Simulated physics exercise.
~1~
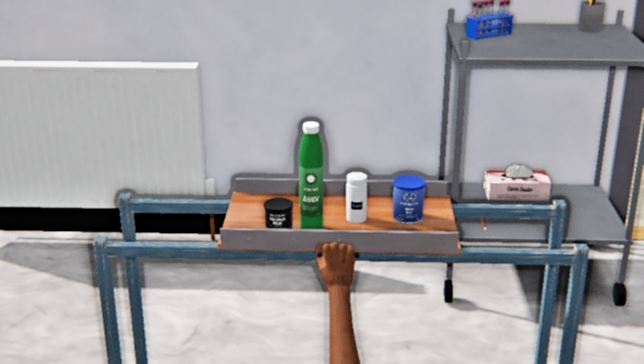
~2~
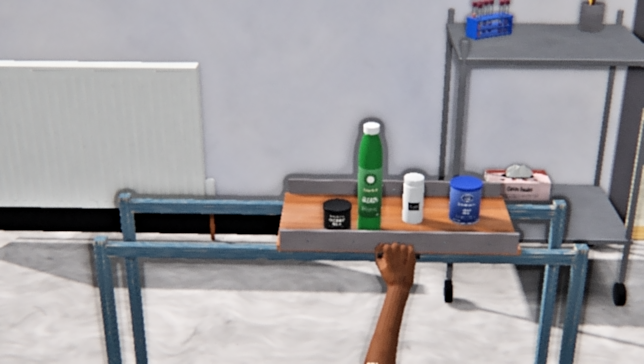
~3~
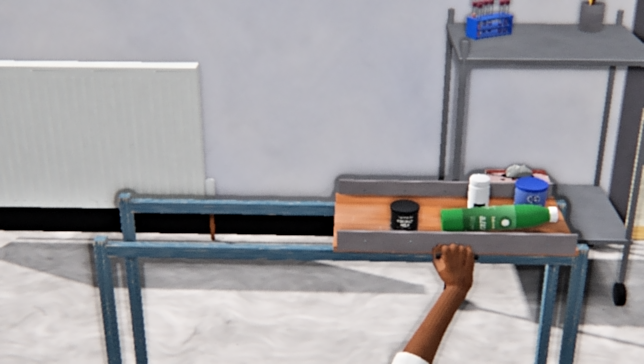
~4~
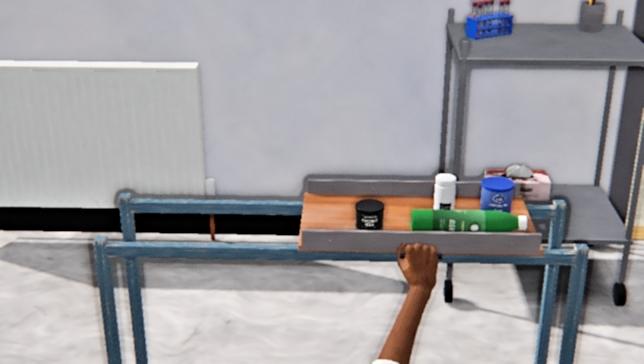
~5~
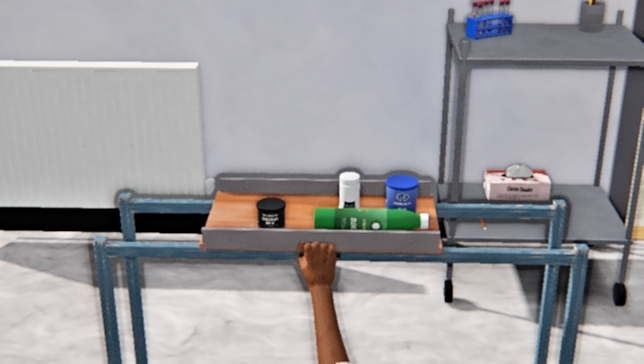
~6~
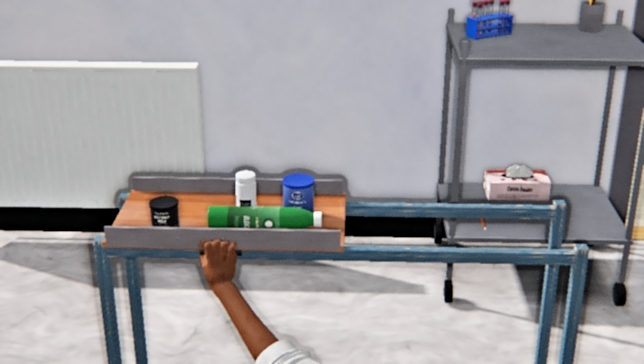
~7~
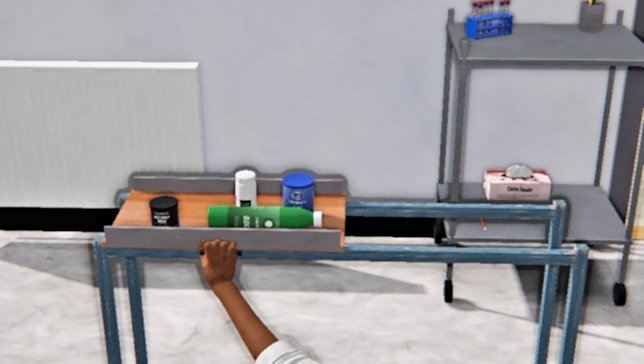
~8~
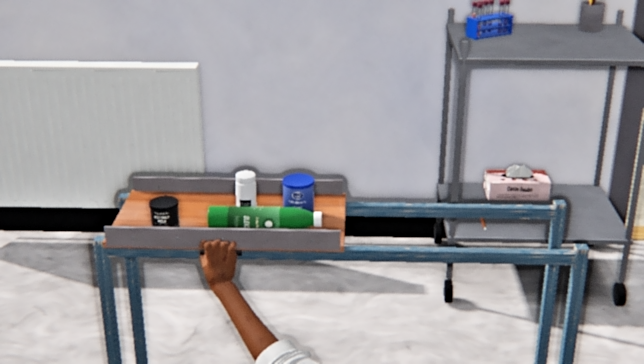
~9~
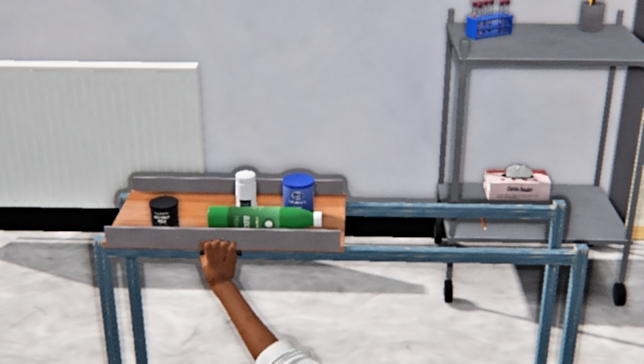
A tray holding a green bottle, a white shaker, a blue tin and a black tin slides right along a blue frame with a hand at its front edge, and the bottle topples; the tray then slides left and stops, the bottle lying down, the others upright.
